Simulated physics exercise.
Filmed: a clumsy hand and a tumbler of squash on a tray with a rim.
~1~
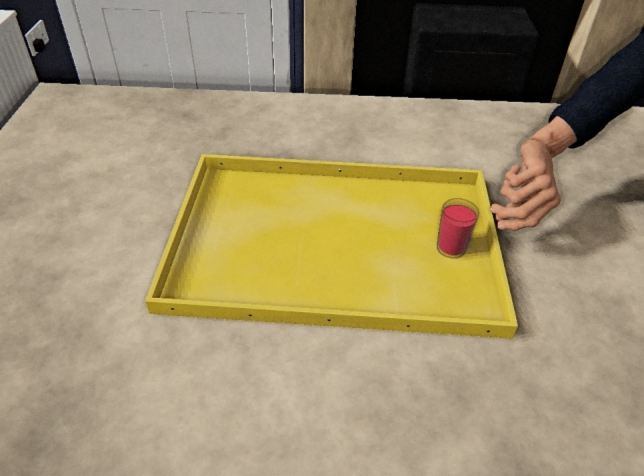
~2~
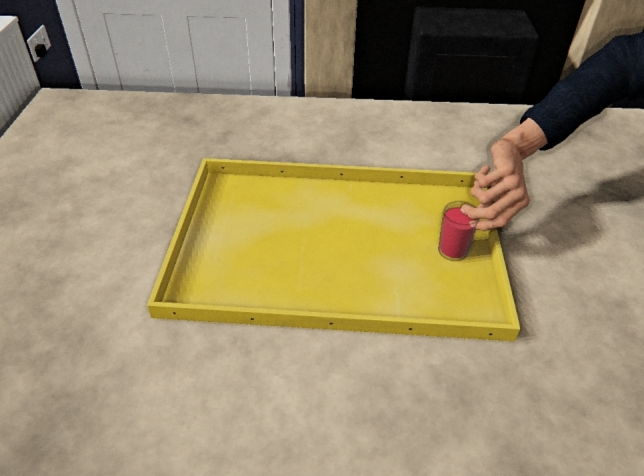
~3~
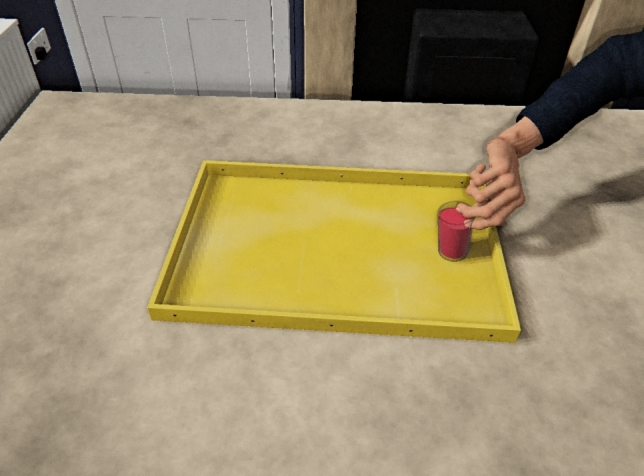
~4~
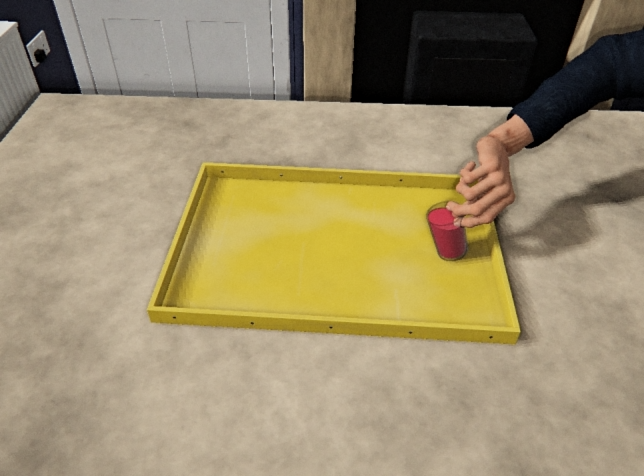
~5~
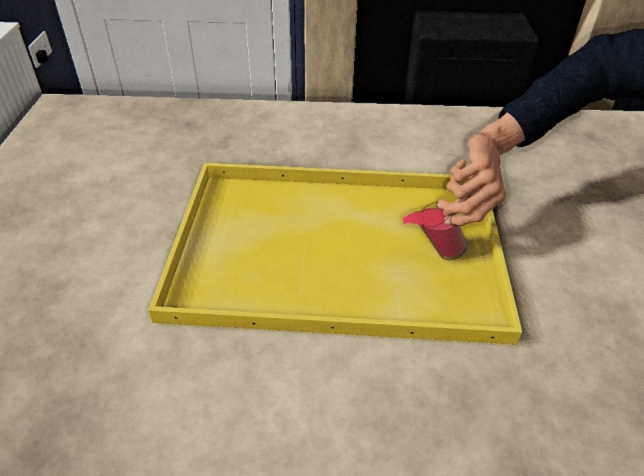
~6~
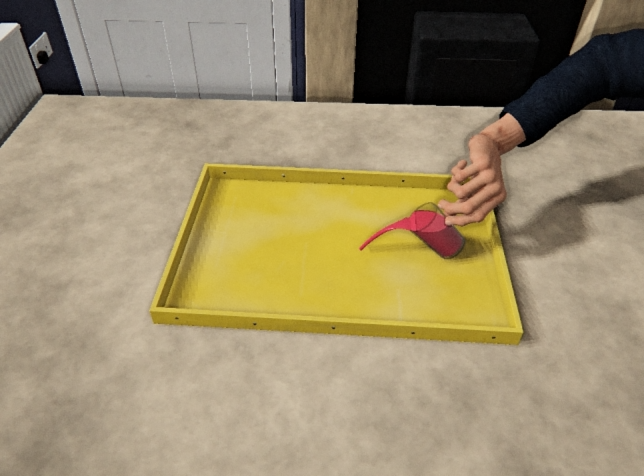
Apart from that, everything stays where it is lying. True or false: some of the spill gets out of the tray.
False.
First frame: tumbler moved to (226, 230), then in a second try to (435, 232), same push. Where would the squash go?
At the first place it gets out on to the top, at the second it stays in the tray.
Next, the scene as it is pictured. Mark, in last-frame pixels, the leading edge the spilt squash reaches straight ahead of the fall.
(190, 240).
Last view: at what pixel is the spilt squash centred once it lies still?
The centre settles near (263, 242) in the last view.
Next, the tumbler lies in the tray; the puddle covers about as much as a plate; the top is dry.
After that, the puddle covers about as much as a tray; the top is dry.
Finally, the puddle covers about as much as a tray; the top is dry.
